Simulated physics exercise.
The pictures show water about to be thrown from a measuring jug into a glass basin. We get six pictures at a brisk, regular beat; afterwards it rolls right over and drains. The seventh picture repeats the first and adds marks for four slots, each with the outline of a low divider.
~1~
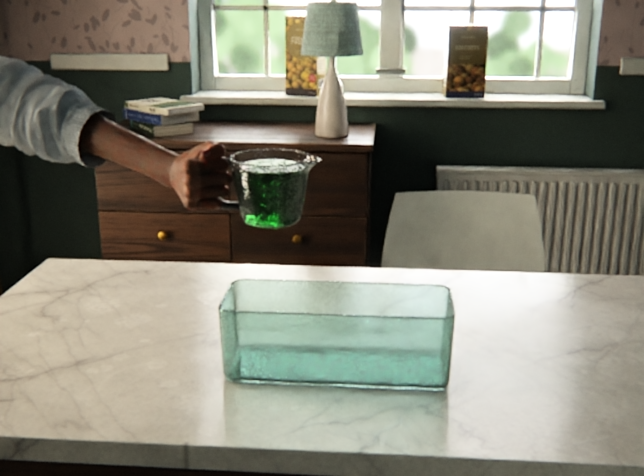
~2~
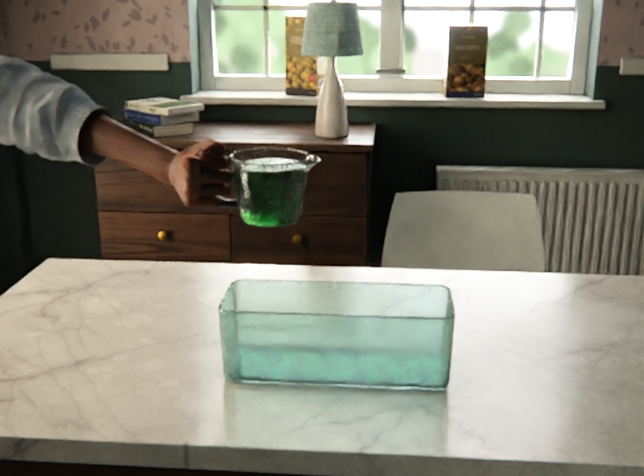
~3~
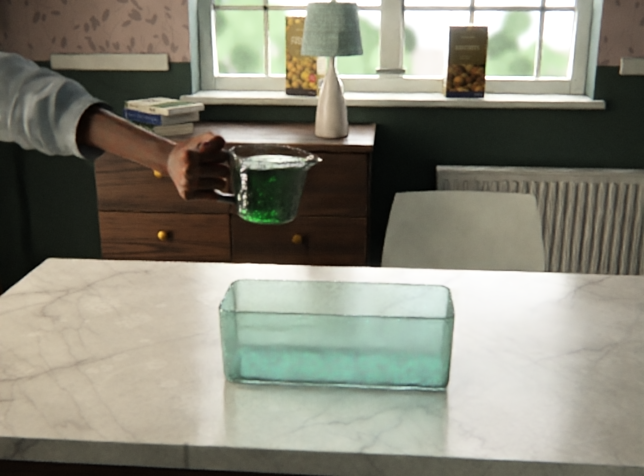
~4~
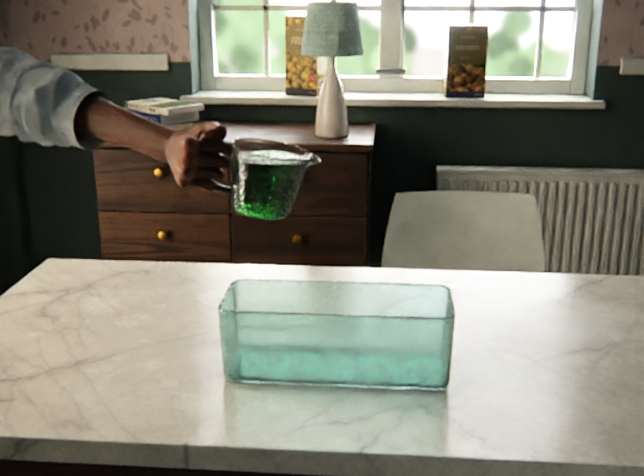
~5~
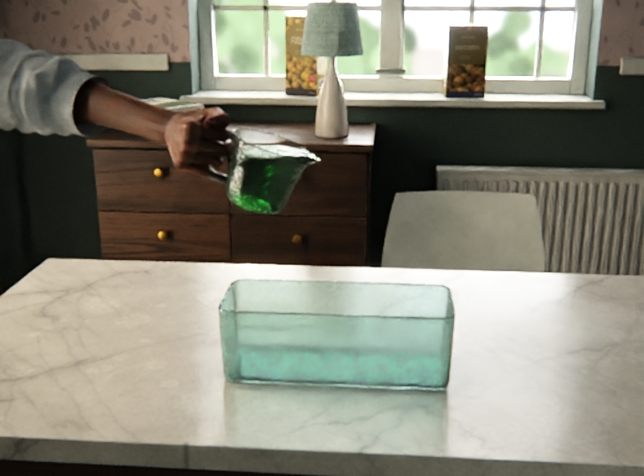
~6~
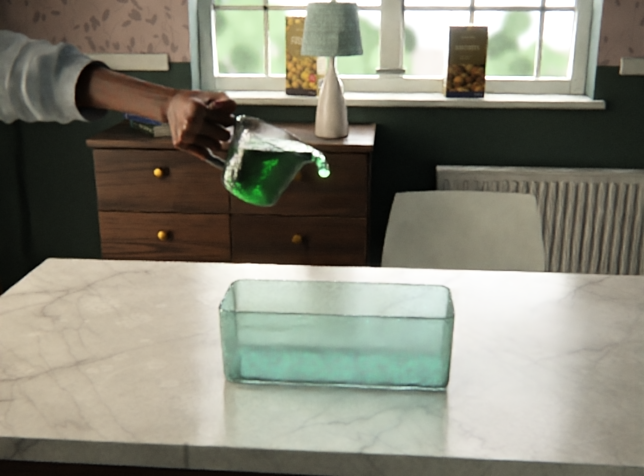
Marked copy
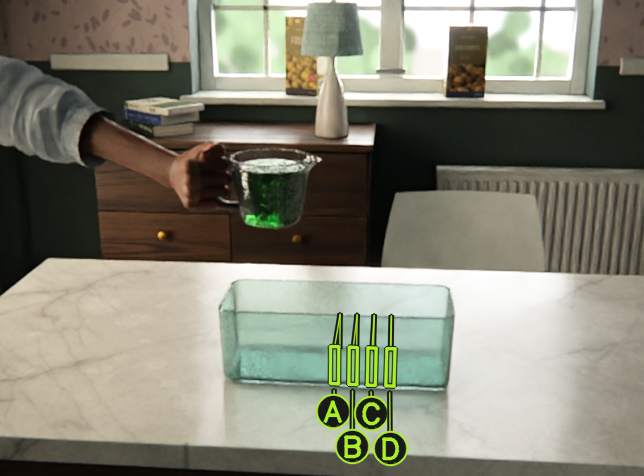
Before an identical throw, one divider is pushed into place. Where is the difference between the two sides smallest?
Choose D.
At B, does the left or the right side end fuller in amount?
The right one.
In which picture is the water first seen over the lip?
Picture 6.
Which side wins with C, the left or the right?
The right side.
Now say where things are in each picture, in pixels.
The first frame shows upright, lip at (320, 160); basin from (224, 378) to (449, 387); nothing has left yet.
The second frame shows upright, lip at (320, 160); nothing has left yet.
The third frame shows tipped about 5°, lip at (319, 160); nothing has left yet.
The fourth frame shows tipped about 10°, lip at (319, 160); nothing has left yet.
The fifth frame shows tipped about 17°, lip at (319, 160); nothing has left yet.
The sixth frame shows tipped about 26°, lip at (318, 160); water is over the lip, down to (324, 173).
In lime, A at (334, 389); B at (352, 390); C at (371, 391); D at (389, 392).
Choosing A, about 3 % ends left of the wall and 94 % right of it; 3 % is lost outside.
Choosing B, about 5 % ends left of the wall and 92 % right of it; 3 % is lost outside.
Choosing C, about 12 % ends left of the wall and 87 % right of it.
Choosing D, about 50 % ends left of the wall and 48 % right of it; 3 % is lost outside.
